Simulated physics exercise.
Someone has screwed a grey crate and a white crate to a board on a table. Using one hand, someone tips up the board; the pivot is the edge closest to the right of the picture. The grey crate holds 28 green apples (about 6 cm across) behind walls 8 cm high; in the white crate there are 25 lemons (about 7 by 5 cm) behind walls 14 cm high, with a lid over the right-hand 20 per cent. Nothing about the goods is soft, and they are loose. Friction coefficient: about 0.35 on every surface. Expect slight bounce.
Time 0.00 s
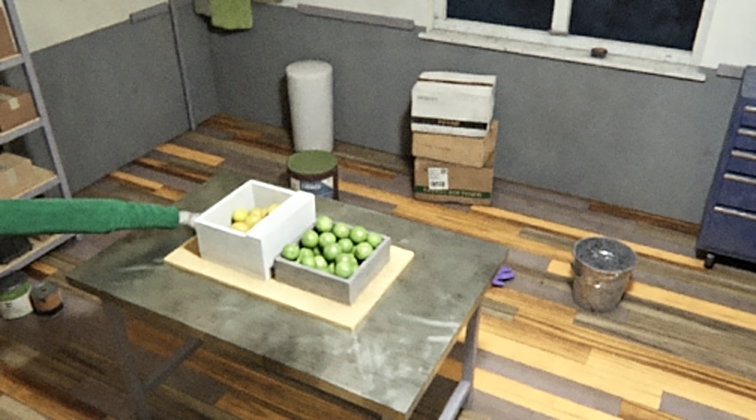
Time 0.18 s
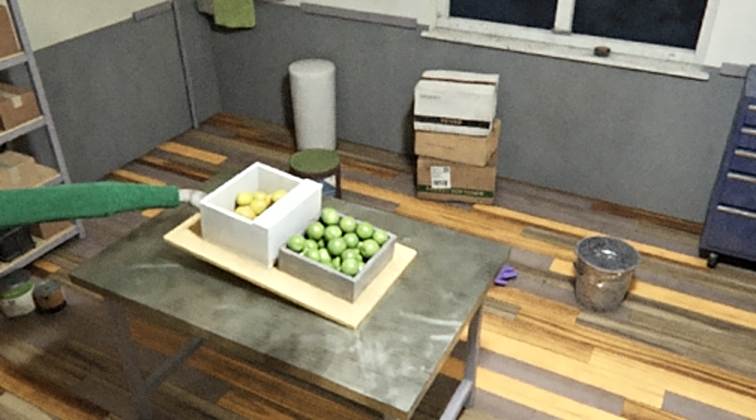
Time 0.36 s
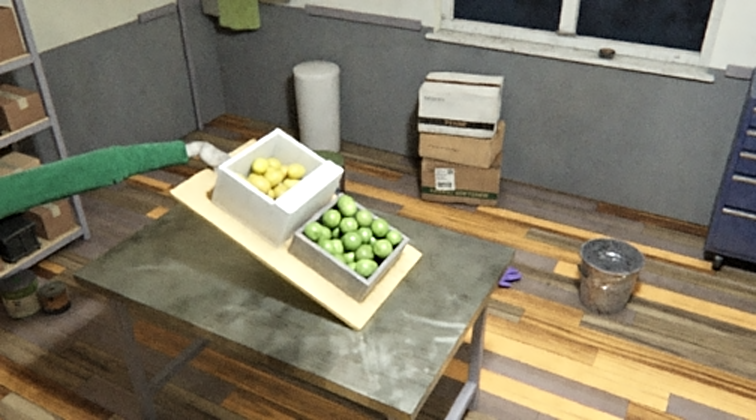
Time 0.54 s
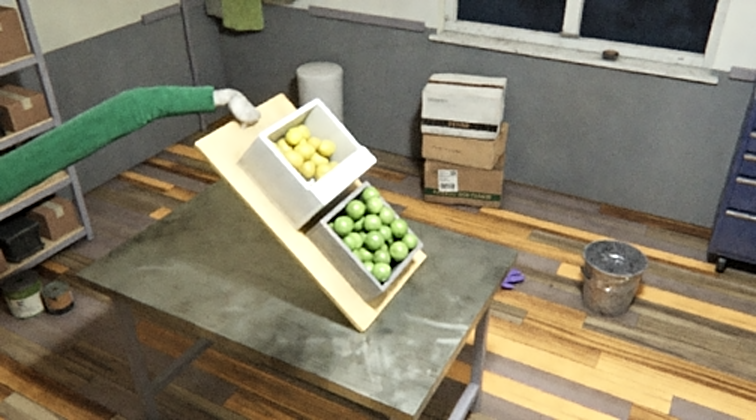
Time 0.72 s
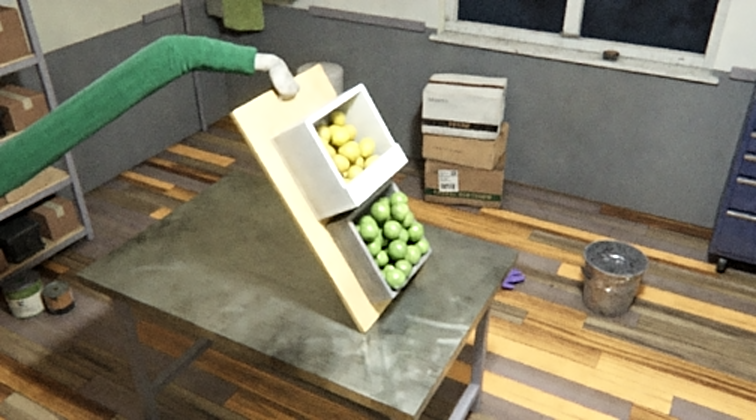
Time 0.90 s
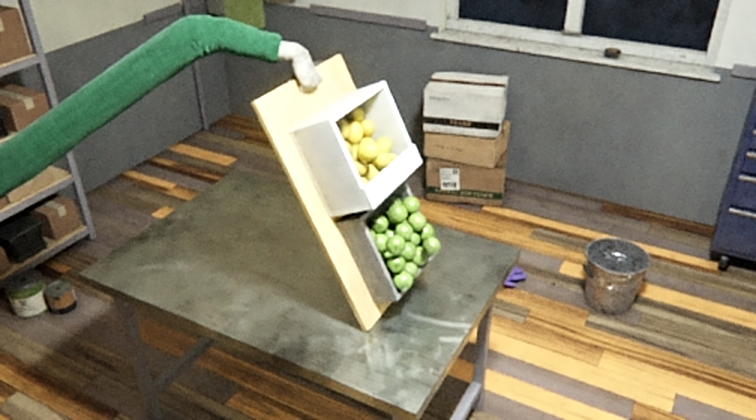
In a workroom, a green-sleeved arm lifts the left side of a board on a table, tilting it steeply toward the right, while the yellow fruit in the white crate and green fruit in the grey crate stay inside.
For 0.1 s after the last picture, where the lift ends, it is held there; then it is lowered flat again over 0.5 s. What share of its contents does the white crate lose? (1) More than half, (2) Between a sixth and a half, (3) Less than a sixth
Less than a sixth (3).
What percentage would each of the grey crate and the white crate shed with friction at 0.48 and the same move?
Then the grey crate sheds 40 per cent, while the white crate sheds 0 per cent.
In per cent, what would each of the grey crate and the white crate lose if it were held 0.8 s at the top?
In that case you'd see grey crate shed 40 percent of its load and white crate shed 0 percent.
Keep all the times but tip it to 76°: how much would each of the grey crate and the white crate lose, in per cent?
Grey crate 40, white crate 30 per cent.
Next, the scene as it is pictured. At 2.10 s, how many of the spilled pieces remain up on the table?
My count comes to close to 4.
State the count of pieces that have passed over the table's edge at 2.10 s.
About 4.
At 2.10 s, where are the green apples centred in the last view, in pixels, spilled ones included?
In the last view they're centred near (358, 265).
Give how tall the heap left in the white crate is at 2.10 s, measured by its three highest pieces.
Near 12 centimetres, I'd say.
After 1.09 s, tilt 59°; the grey crate is down by 2 of 28 and the white crate has all 25.
After 1.33 s, tilt 17°; the grey crate is down by 6 of 28 and the white crate has all 25.
After 1.67 s, tilt 0°; the grey crate is down by 6 of 28 and the white crate is down by 2 of 25.
When it is over (at 2.10 s), the grey crate is down by 6 of 28 and the white crate is down by 2 of 25. Asked share, 2 of 25, 8 per cent.
